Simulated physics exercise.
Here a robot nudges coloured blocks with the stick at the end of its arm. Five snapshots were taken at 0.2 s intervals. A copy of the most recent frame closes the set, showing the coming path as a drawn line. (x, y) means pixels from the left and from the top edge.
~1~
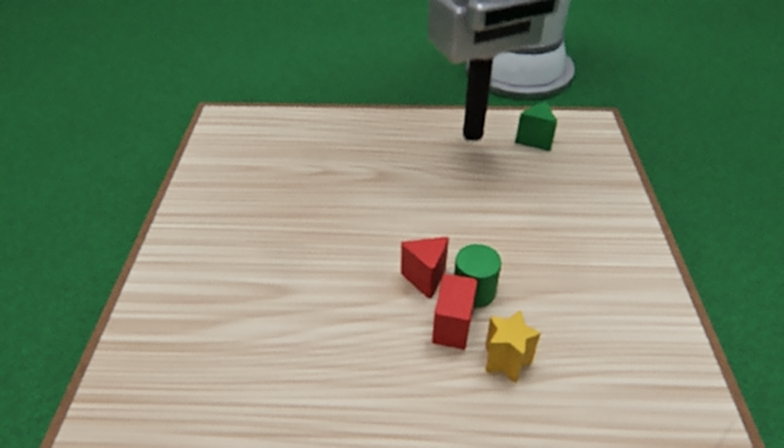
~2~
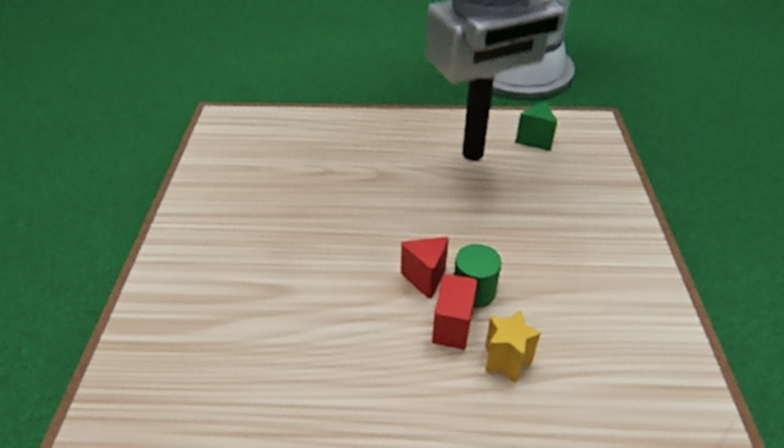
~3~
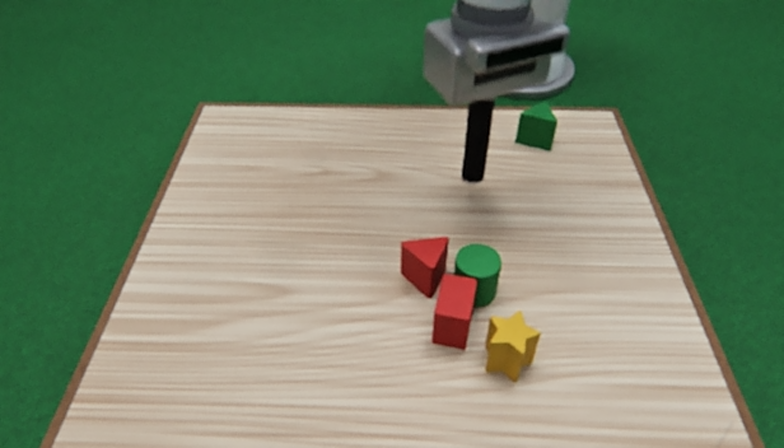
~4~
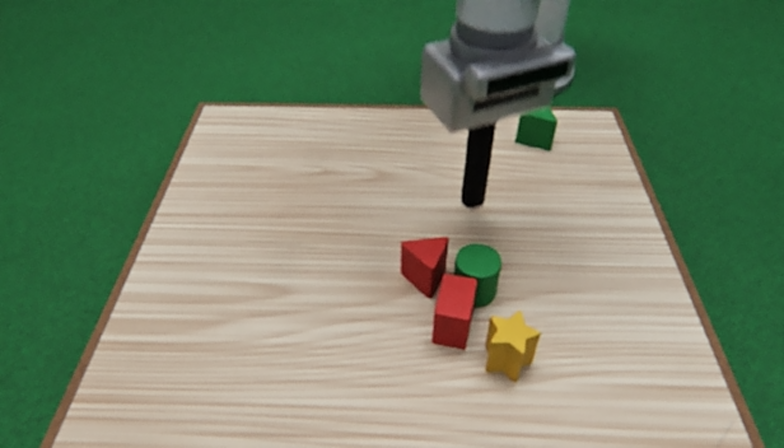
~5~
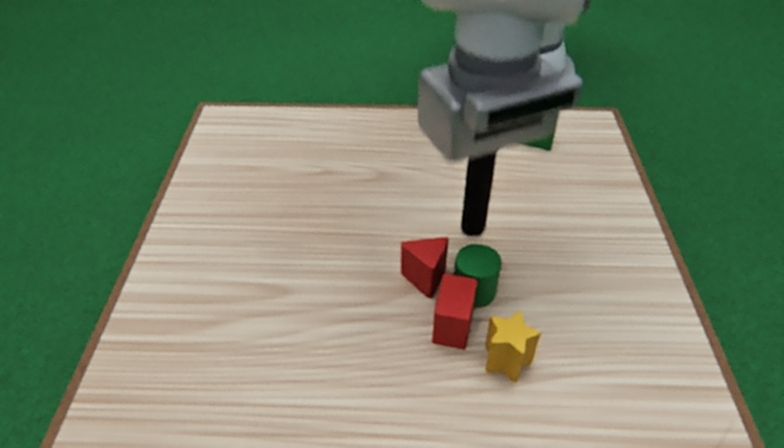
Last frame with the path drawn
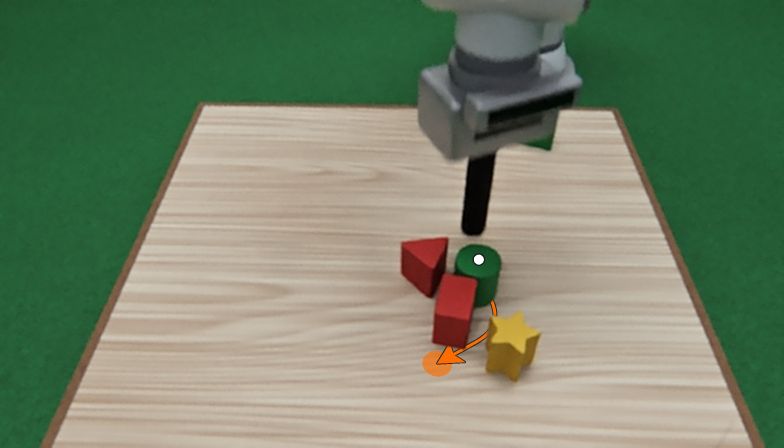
At first, a robot arm holds a black stick near the far edge of a wooden board, beyond a cluster of red, green and yellow blocks. The stick then moves steadily toward the viewer, drawing close behind the green cylinder, while the blocks stay still.
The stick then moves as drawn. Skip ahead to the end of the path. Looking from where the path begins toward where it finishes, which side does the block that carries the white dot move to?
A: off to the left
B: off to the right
The correct letter is A.
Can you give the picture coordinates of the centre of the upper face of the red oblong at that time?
I think it will end close to (407, 346).
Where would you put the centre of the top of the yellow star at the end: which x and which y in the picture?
Close to (525, 363).
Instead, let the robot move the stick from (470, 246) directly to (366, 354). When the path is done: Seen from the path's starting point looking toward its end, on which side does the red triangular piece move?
Sideways, to the right.
Drawn move, from (470, 246) over (487, 288) and (487, 334) to (437, 364); the dot is on the green circle.
On the path given first. One third of the way, stick at (490, 273); red oblong at (450, 312), turned 35° clockwise; green circle at (487, 286).
Two thirds of the way, stick at (489, 320); red oblong at (427, 336), turned 95° clockwise; green circle at (484, 337); yellow star at (524, 360), turned 40° anticlockwise.
At the end, stick at (439, 349); red triangular piece still; red oblong at (407, 346), turned 125° clockwise; green circle at (469, 363); yellow star at (525, 363), turned 60° anticlockwise.
